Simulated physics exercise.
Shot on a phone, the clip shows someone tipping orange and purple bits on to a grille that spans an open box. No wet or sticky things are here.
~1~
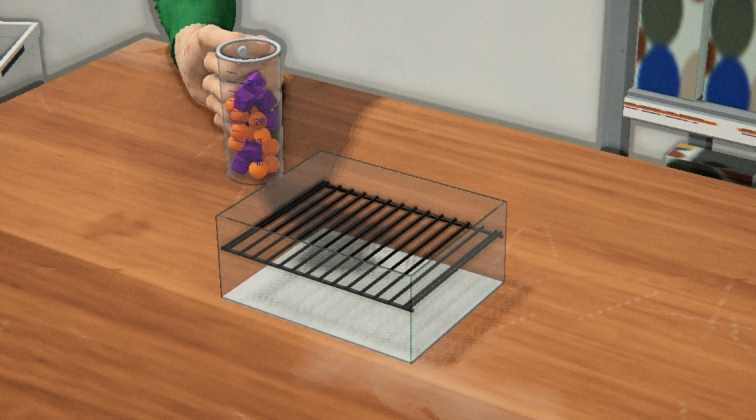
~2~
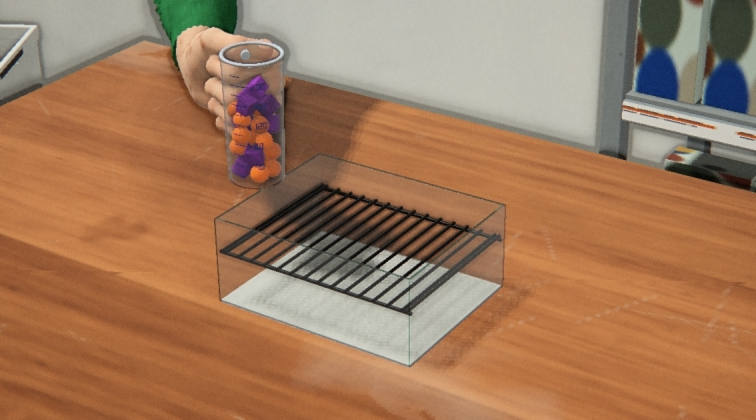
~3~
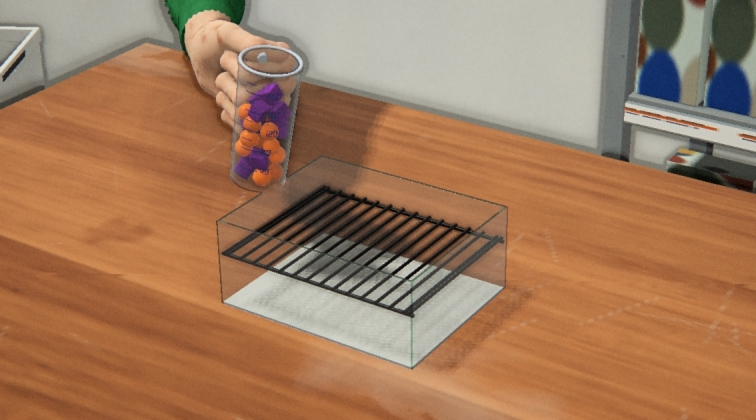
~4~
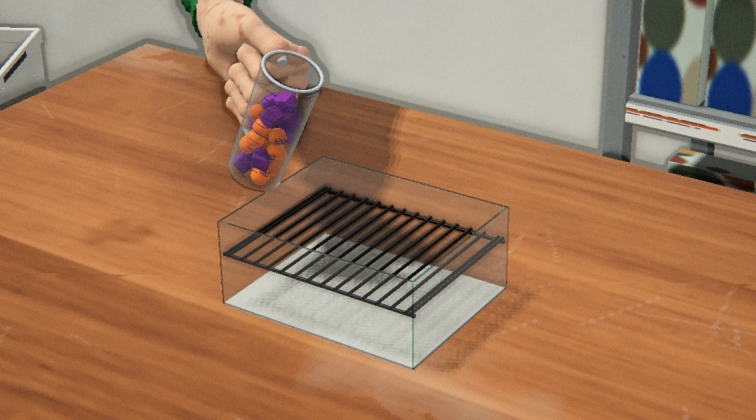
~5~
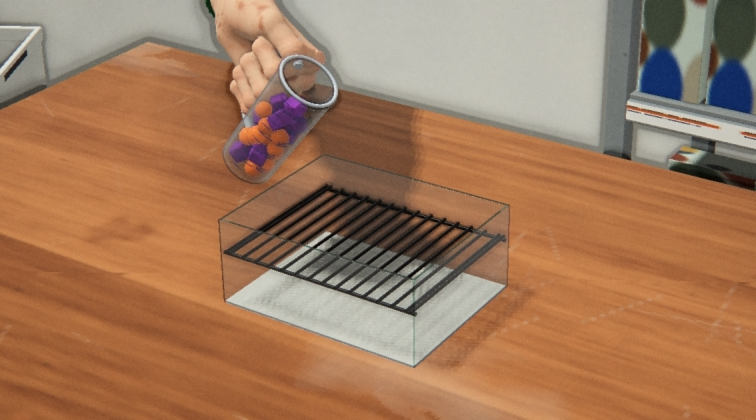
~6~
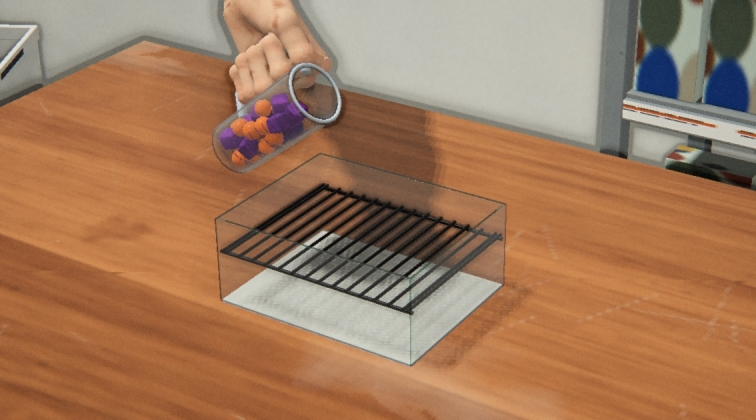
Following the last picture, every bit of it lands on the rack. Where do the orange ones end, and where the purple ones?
For orange: Retained above. Purple: Retained above.
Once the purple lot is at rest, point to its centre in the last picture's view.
About (338, 220).
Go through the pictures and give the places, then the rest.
In the first frame, cup at (252, 112), upright; rack at (438, 263), 16 wires across; orange round beads at (253, 133), wider than the gaps; purple dice-shaped beads at (241, 118), wider than the gaps.
In the second frame, cup at (254, 116), upright; purple ones at (243, 122).
In the third frame, cup at (264, 121), tipped 10°; orange ones at (262, 140).
In the fourth frame, cup at (273, 123), tipped 24°; purple ones at (259, 122).
In the fifth frame, cup at (277, 122), tipped 38°; orange ones at (267, 136).
In the sixth frame, cup at (274, 121), tipped 51°; rack at (437, 266); orange ones at (260, 131); purple ones at (260, 113).
Then, 0.39 s past the last view, orange ones, all in the cup; purple ones, all in the cup.
Then, 0.73 s past the last view, orange ones, all in the cup; purple ones, nearly all in the cup, a small part on or over the wires.
Then, 1.03 s past the last view, orange ones, about a third in the cup, about two thirds on or over the wires; purple ones, about a third in the cup, about two thirds on or over the wires.
Finally, orange ones, all on the wires, none under the rack; purple ones, all on the wires, none under the rack.
